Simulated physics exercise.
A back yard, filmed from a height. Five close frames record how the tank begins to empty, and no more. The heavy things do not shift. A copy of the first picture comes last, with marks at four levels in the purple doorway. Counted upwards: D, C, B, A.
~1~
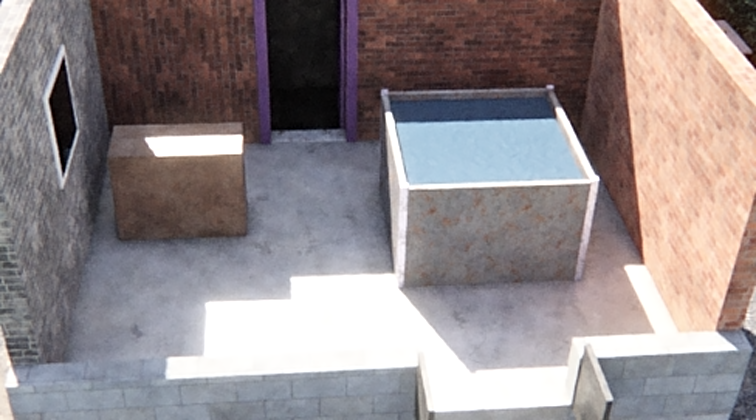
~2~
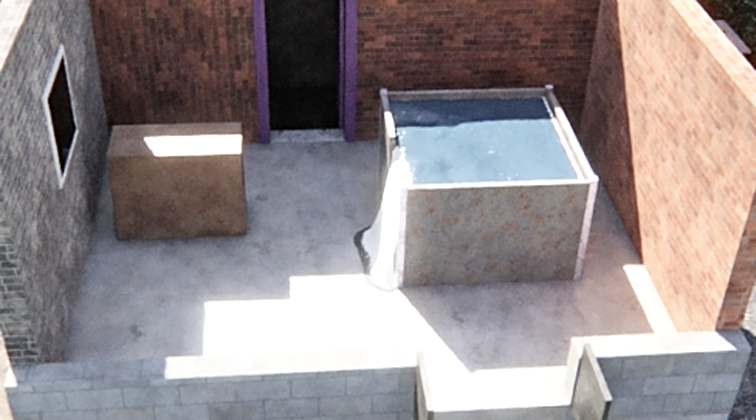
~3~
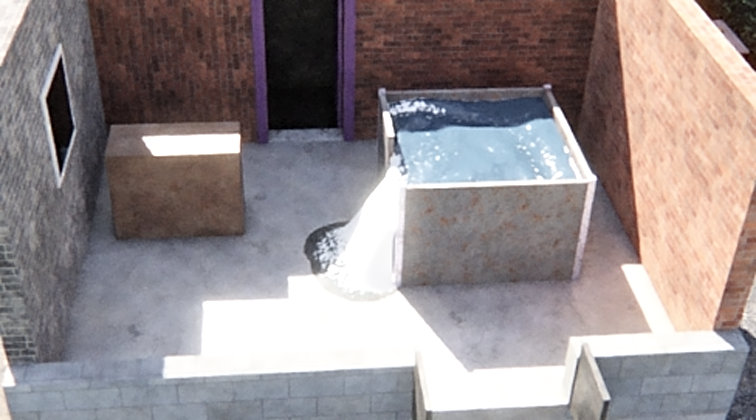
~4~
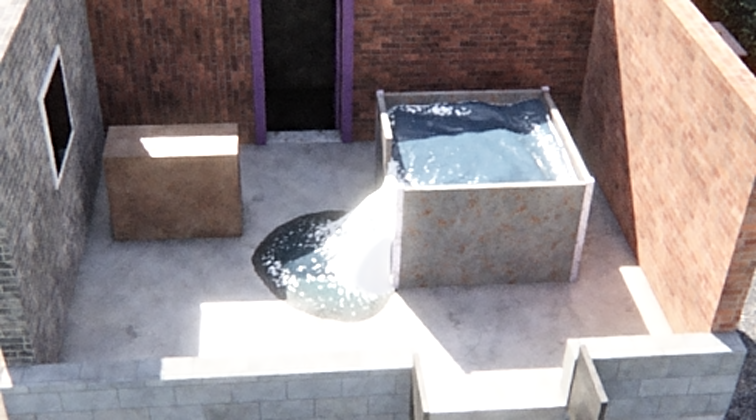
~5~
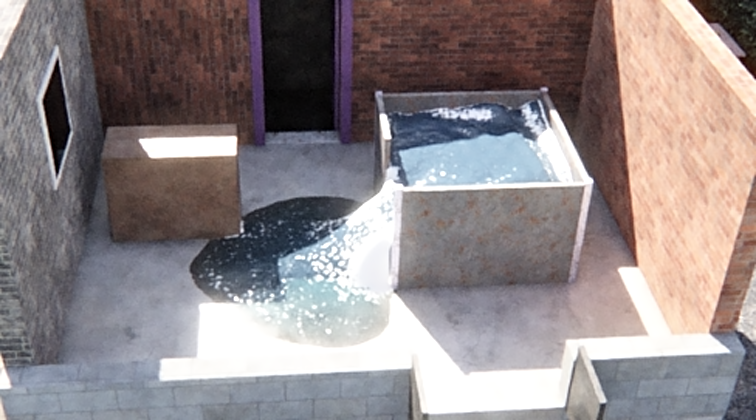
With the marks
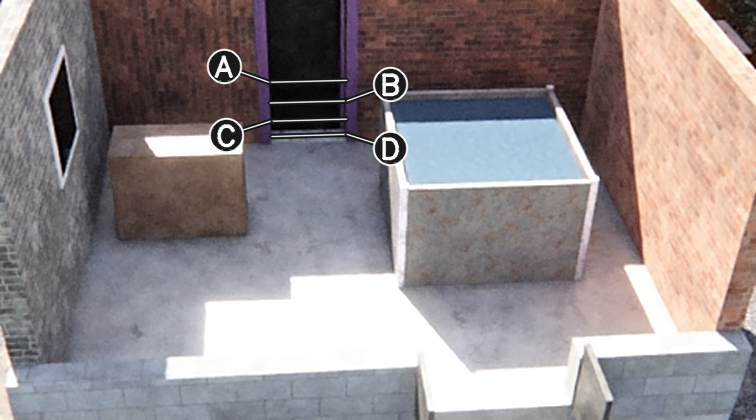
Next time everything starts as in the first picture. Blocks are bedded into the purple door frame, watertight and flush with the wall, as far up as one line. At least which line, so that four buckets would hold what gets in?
C.
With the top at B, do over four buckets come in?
No, that is safe.
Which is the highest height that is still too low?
Height D.
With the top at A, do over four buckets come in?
No, not at all.
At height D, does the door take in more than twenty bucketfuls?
No, less.
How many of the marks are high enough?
Three of the four.
On the marked copy, A at (308, 81); B at (308, 101); C at (308, 120); D at (309, 135); from the bottom up D, C, B, A.
If A is chosen, nothing gets over.
If B is chosen, nothing gets over.
If C is chosen, nothing gets over.
If D is chosen, about 9 bucketfuls get in.
